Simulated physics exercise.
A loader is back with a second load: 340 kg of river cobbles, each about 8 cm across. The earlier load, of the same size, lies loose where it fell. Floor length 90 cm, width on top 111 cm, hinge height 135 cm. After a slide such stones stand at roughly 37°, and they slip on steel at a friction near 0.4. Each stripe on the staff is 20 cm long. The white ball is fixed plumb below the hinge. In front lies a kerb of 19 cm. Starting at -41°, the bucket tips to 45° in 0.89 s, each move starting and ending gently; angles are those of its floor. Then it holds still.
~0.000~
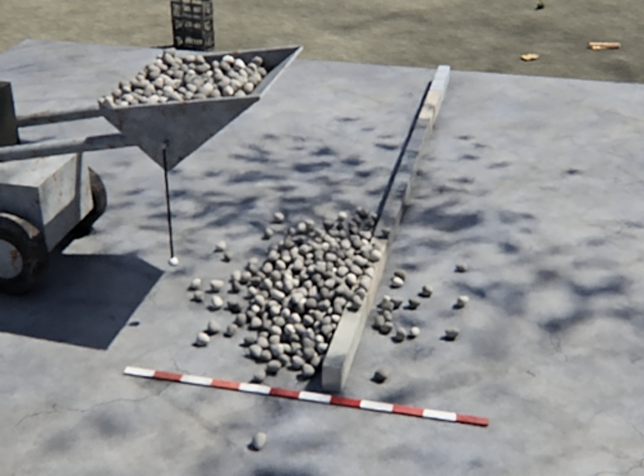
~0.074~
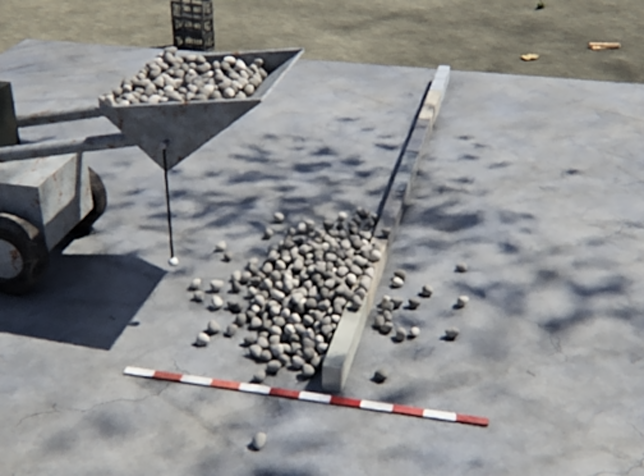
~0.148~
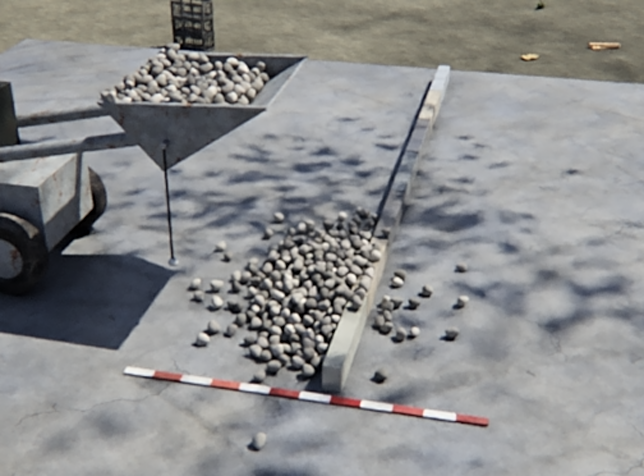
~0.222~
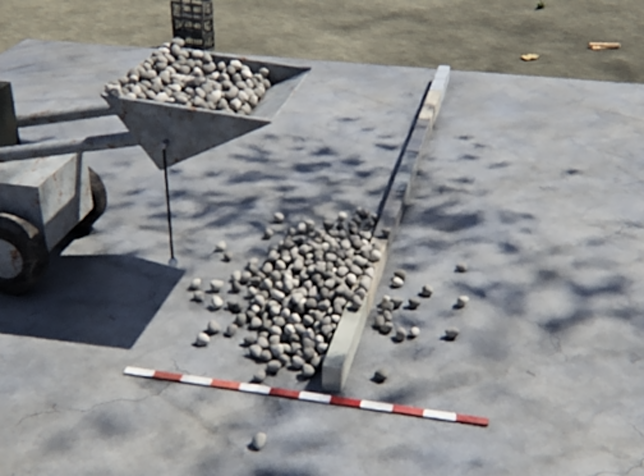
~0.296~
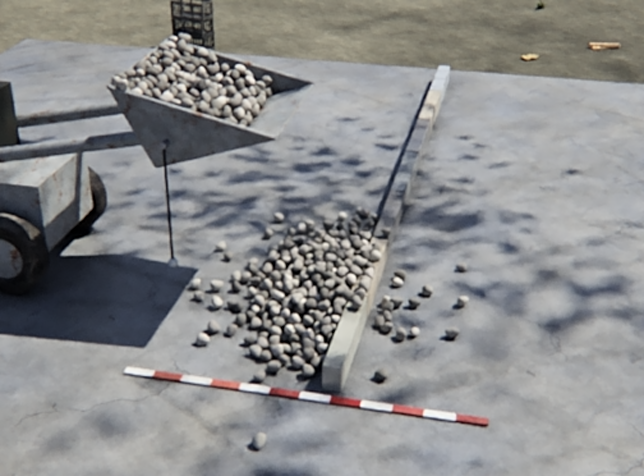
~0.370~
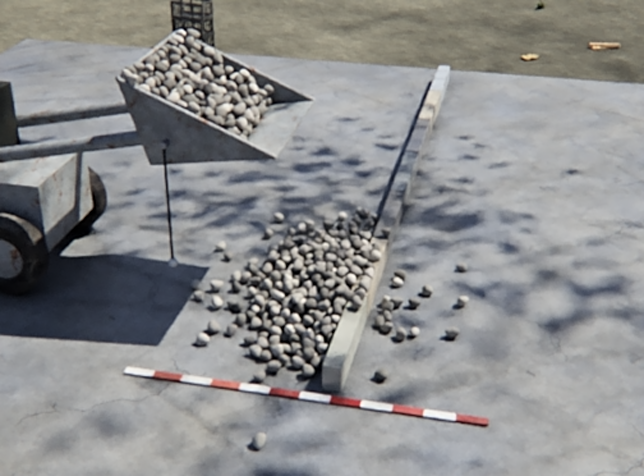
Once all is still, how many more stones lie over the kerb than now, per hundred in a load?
Close to 5 parts in a hundred.
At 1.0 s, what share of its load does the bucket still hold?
It holds some 70 per cent.
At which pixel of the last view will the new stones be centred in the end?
Near (298, 272).
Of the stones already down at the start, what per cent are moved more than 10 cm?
About 10 per cent.
After 0.7 s the floor is at 32°; in per cent of one load, 100 in the bucket, 97 on this side of the kerb, 3 over the kerb; the foremost stones are at (428, 315).
After 1.0 s the floor is at 45°; in per cent of one load, 69 in the bucket, 128 on this side of the kerb, 3 over the kerb; the foremost stones are at (428, 315).
After 1.3 s the floor is at 45°; in per cent of one load, 8 in the bucket, 188 on this side of the kerb, 4 over the kerb; the foremost stones are at (428, 315).
After 3.9 s the floor is at 45°; in per cent of one load, 0 in the bucket, 191 on this side of the kerb, 9 over the kerb; the foremost stones are at (469, 289). Net gain over the kerb, 5.
